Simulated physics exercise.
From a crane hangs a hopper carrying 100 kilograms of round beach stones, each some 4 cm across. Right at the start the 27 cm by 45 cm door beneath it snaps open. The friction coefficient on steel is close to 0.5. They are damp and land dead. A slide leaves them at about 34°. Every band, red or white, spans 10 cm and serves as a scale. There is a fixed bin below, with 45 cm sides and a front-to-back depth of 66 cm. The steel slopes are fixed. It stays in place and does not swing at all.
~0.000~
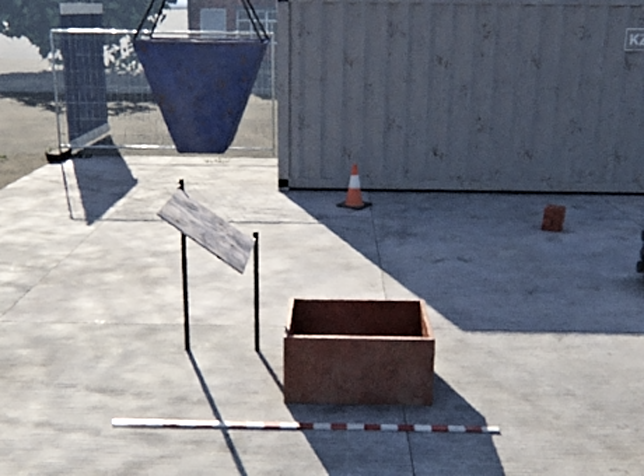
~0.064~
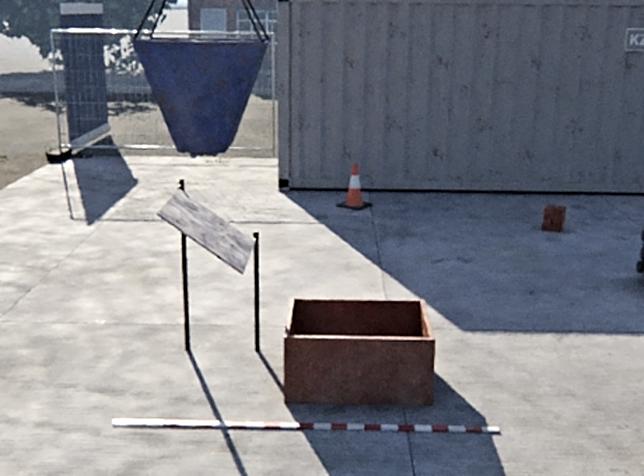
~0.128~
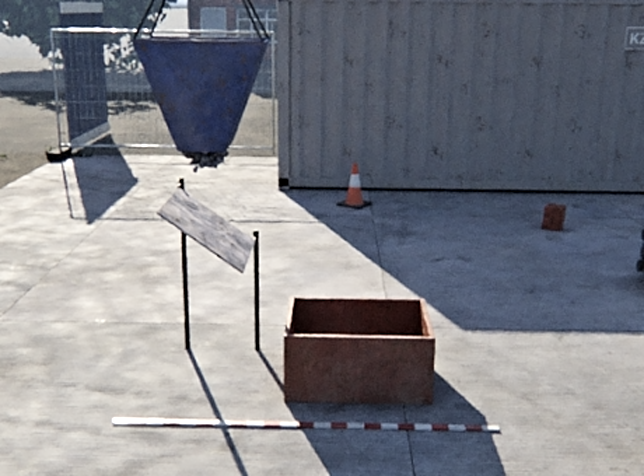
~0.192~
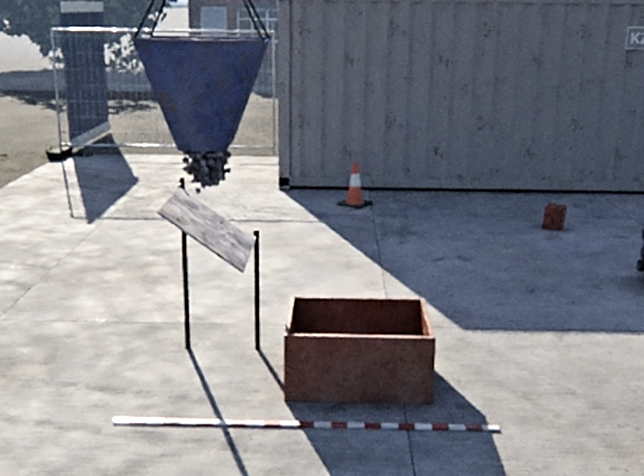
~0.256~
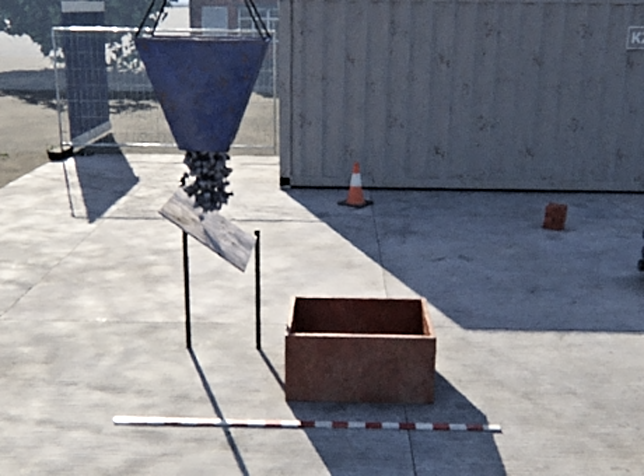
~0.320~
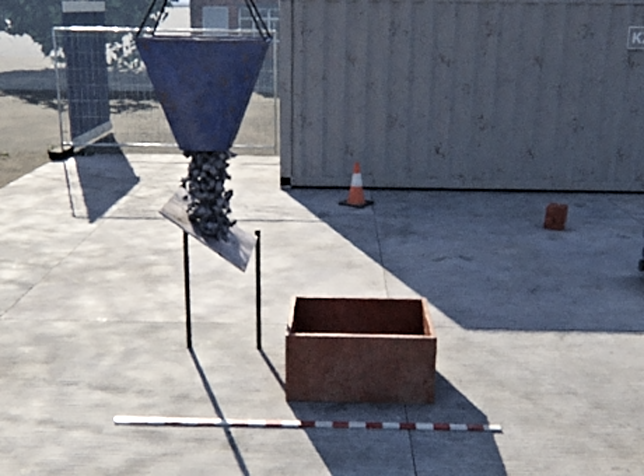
Dark lumps drop from the bottom of a blue hopper hung over a sunlit concrete yard, seen from slightly above by a nearly still camera. Beneath it stands a tilted grey board on thin dark posts, with an open rust-brown box to its right, a red-and-white pole in front, and a cone and grey container behind. The clump lengthens into a thick stream, reaches the board and slides down its slope rightward.
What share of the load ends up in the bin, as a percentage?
65 %.
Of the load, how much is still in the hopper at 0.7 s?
Some 0 per cent is still held.
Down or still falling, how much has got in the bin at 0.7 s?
Share: Around 15 %.
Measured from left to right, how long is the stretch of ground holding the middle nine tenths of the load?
It spans roughly 100 centimetres.
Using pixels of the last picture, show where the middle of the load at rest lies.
Middle of load approx at pixel (358, 368).
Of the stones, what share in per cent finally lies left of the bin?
About 10 per cent.
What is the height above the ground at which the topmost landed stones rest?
Max stone height at rest approx 18 cm.
After 0.7 s, 0 % in the hopper, 46 % on the steel, 37 % falling or lying left of the bin, 14 % falling or lying in the bin, 3 % falling or lying beside or right of the bin; the stones farthest right are at (359, 372).
After 1.1 s, 0 % in the hopper, 5 % on the steel, 22 % falling or lying left of the bin, 52 % falling or lying in the bin, 21 % falling or lying beside or right of the bin; the stones farthest right are at (423, 379).
After 1.7 s, 0 % in the hopper, 9 % falling or lying left of the bin, 65 % falling or lying in the bin, 26 % falling or lying beside or right of the bin; the stones farthest right are at (475, 379).
After 2.6 s, 0 % in the hopper, 9 % falling or lying left of the bin, 65 % falling or lying in the bin, 26 % falling or lying beside or right of the bin; the stones farthest right are at (492, 367).
After 4.5 s, 0 % in the hopper, 9 % left of the bin, 65 % in the bin, 26 % beside or right of the bin; the stones farthest right are at (492, 367).
